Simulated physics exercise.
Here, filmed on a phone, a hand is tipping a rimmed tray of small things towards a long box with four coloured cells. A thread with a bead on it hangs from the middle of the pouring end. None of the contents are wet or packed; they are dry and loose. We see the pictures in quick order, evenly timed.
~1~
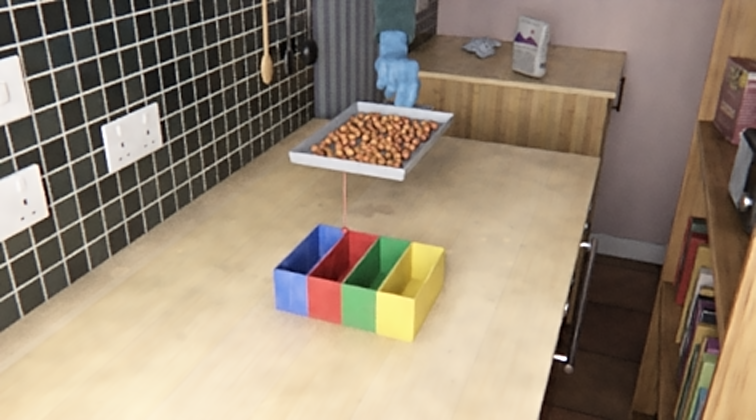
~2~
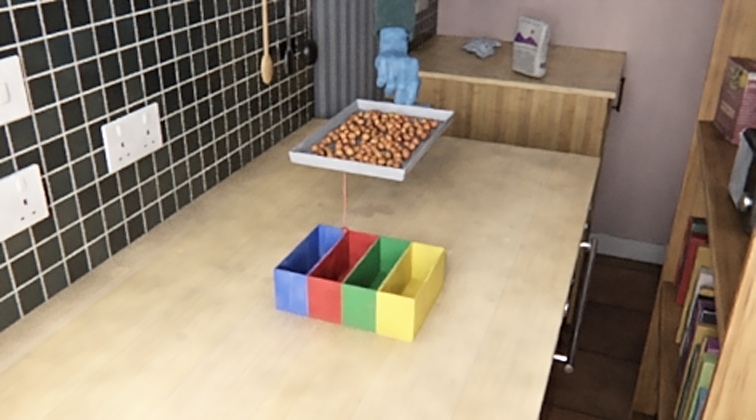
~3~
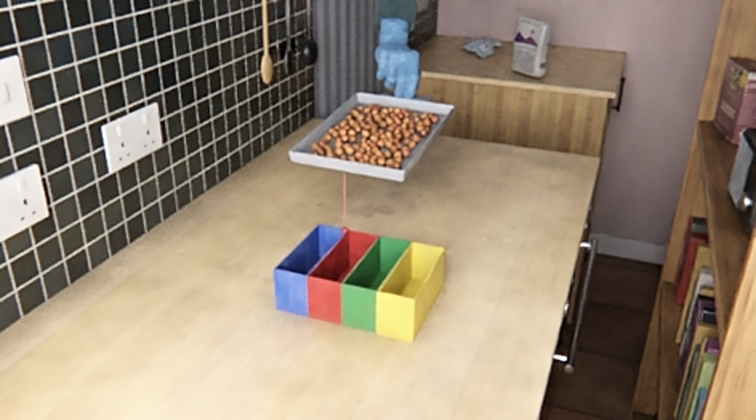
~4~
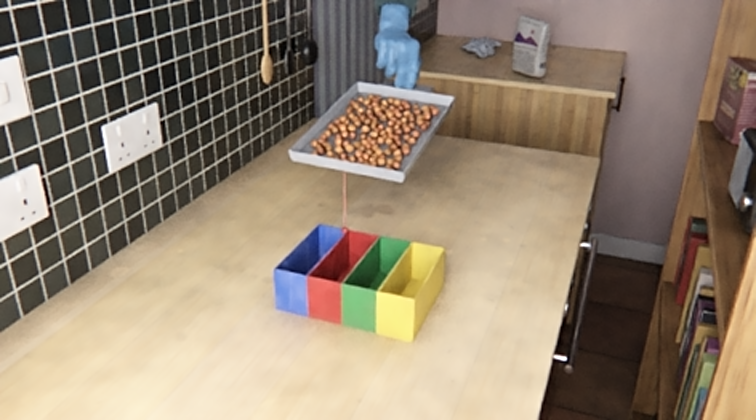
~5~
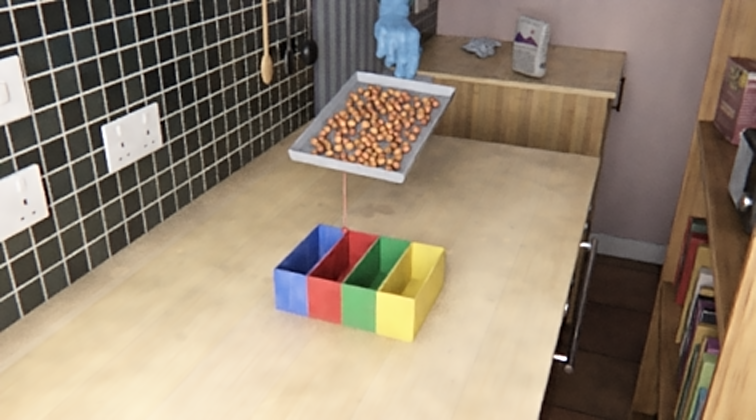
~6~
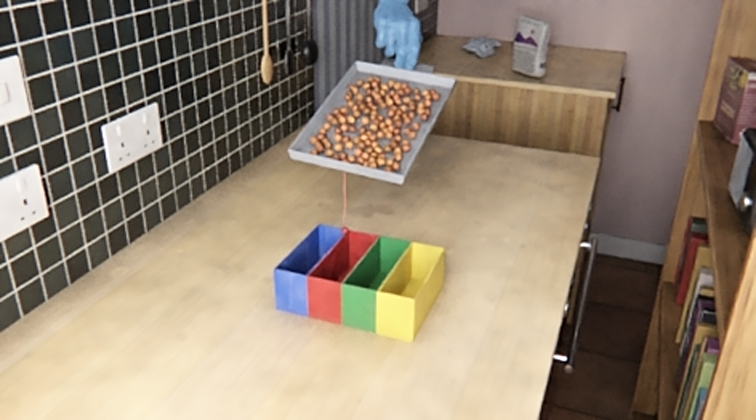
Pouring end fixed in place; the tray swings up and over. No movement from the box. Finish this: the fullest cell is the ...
... Green one.
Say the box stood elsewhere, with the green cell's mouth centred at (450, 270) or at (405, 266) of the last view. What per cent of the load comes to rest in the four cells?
First case around 60 %, second case around 90 %.
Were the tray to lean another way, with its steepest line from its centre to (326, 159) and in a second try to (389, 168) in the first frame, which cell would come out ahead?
Blue, then the cell in green.
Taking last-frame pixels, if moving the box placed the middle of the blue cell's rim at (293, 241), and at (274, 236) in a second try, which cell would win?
First try: The cell in yellow; second try: The yellow one.
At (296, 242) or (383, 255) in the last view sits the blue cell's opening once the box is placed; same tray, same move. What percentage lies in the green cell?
Trial 1 near 30 percent, trial 2 near 0 percent.
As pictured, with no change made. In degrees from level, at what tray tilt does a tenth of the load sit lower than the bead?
My estimate is some 100 degrees.
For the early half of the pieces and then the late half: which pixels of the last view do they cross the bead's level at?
Roughly at (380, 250) first, and then at (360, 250).
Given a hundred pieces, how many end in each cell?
The blue cell ends with 10 per cent, the red cell with 20 per cent, the green cell with 40 per cent and the yellow cell with 20 per cent.
Just after the last frame, tray tipped steeply; almost all on the tray; just a few falling or outside the box.
A moment on, tray tipped right over; the larger part on the tray; about a tenth in the green cell; just a few in the yellow cell; just a few in the red cell; about a tenth falling or outside the box.
Further on, tray tipped past a quarter turn; roughly a third in the green cell; roughly a quarter in the red cell; roughly a quarter in the yellow cell; about a tenth in the blue cell; about a tenth falling or outside the box.
When it is over, tray tipped past a quarter turn; roughly a third in the green cell; roughly a quarter in the red cell; roughly a quarter in the yellow cell; about a tenth in the blue cell; about a tenth outside the box.
